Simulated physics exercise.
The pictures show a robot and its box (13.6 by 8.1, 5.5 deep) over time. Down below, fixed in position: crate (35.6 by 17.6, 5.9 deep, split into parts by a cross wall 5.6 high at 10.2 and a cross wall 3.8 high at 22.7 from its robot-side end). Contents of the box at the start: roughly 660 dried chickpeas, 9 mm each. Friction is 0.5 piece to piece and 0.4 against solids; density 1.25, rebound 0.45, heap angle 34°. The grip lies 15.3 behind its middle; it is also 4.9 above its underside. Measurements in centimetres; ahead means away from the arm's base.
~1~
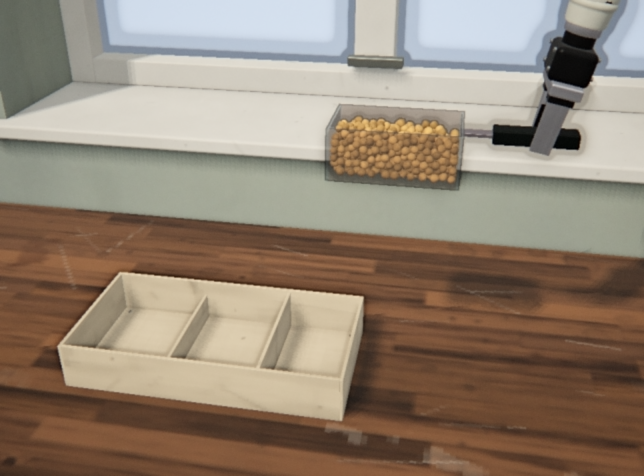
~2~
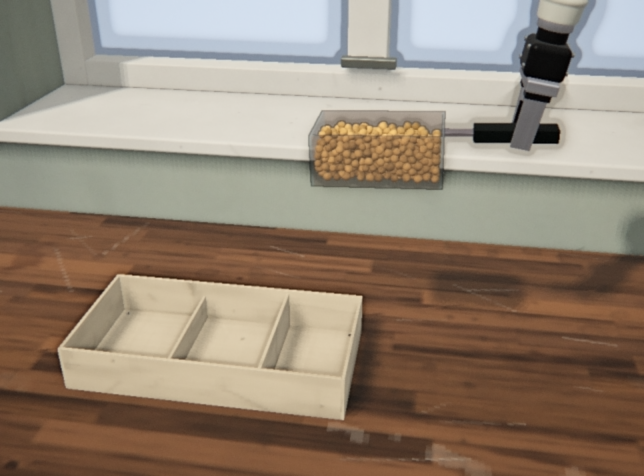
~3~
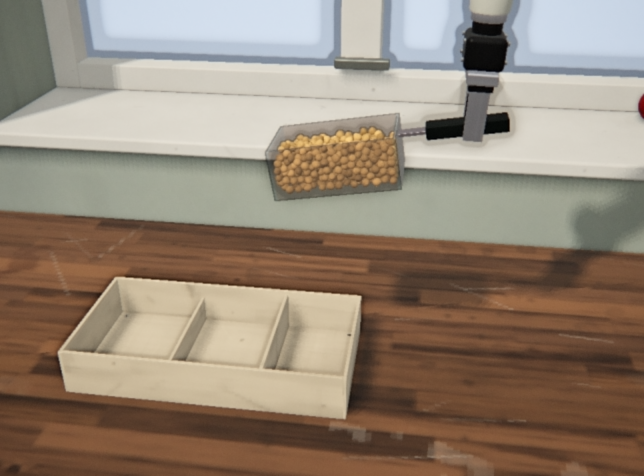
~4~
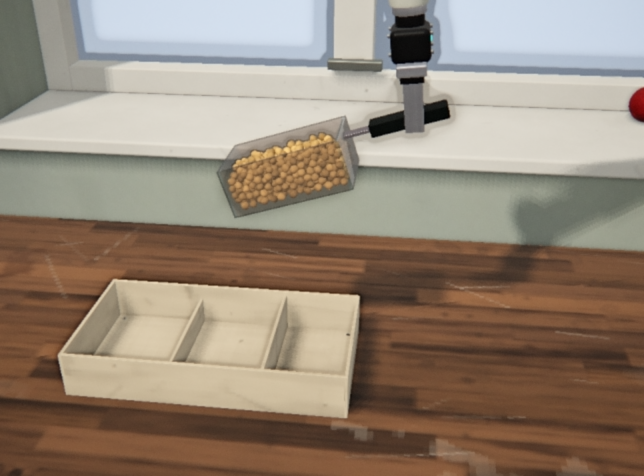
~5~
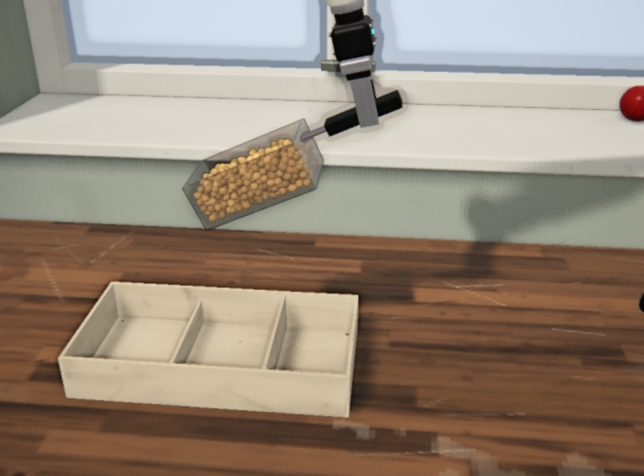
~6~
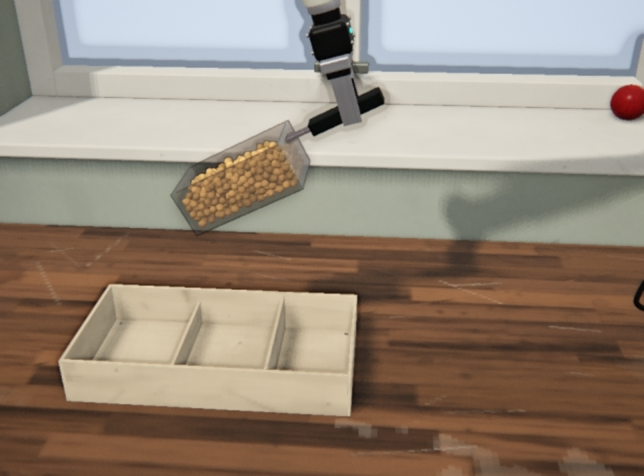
A clear, open box full of small tan chickpeas, held by a black-and-grey robot arm, hangs before a white windowsill above a dark wooden counter, seen from slightly above. On the counter at left sits a cream tray with three compartments. The arm carries the box leftward, tilting its left end steadily downward, as the view drifts slightly and a red ball appears on the sill at right.
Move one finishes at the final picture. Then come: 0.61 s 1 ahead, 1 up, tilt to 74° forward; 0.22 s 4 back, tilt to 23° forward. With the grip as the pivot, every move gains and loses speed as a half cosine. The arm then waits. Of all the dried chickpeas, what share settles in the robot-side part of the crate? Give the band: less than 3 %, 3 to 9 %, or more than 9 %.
Band: Less than 3 %.
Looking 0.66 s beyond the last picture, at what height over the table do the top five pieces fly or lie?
Close to 28 cm above the tabletop.
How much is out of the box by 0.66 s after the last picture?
Share out so far: Near 10 %.
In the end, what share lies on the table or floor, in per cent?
Some 0 per cent.
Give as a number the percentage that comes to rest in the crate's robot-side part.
The share comes to around 0 per cent.
Then, 0.33 s after the last picture, tilted 54° forward, highest piece 29 above the table; 661 in the box.
Then, 0.66 s after the last picture, tilted 67° forward, highest piece 28 above the table; 592 in the box, 47 in the middle part, 3 in the robot-side part, 19 in flight or on a rim.
Then, 1.03 s after the last picture, tilted 23° forward, highest piece 32 above the table; 519 in the box, 66 in the middle part, 12 in the far-side part, 4 in the robot-side part, 2 on the table or floor, 58 in flight or on a rim.
Then, 2.08 s after the last picture, tilted 23° forward, highest piece 31 above the table; 516 in the box, 74 in the middle part, 55 in the far-side part, 12 on the table or floor, 4 in the robot-side part.
Final count, 516 in the box, 74 in the middle part, 55 in the far-side part, 12 on the table or floor, 4 in the robot-side part. That is 1 % in the robot-side part of the crate.
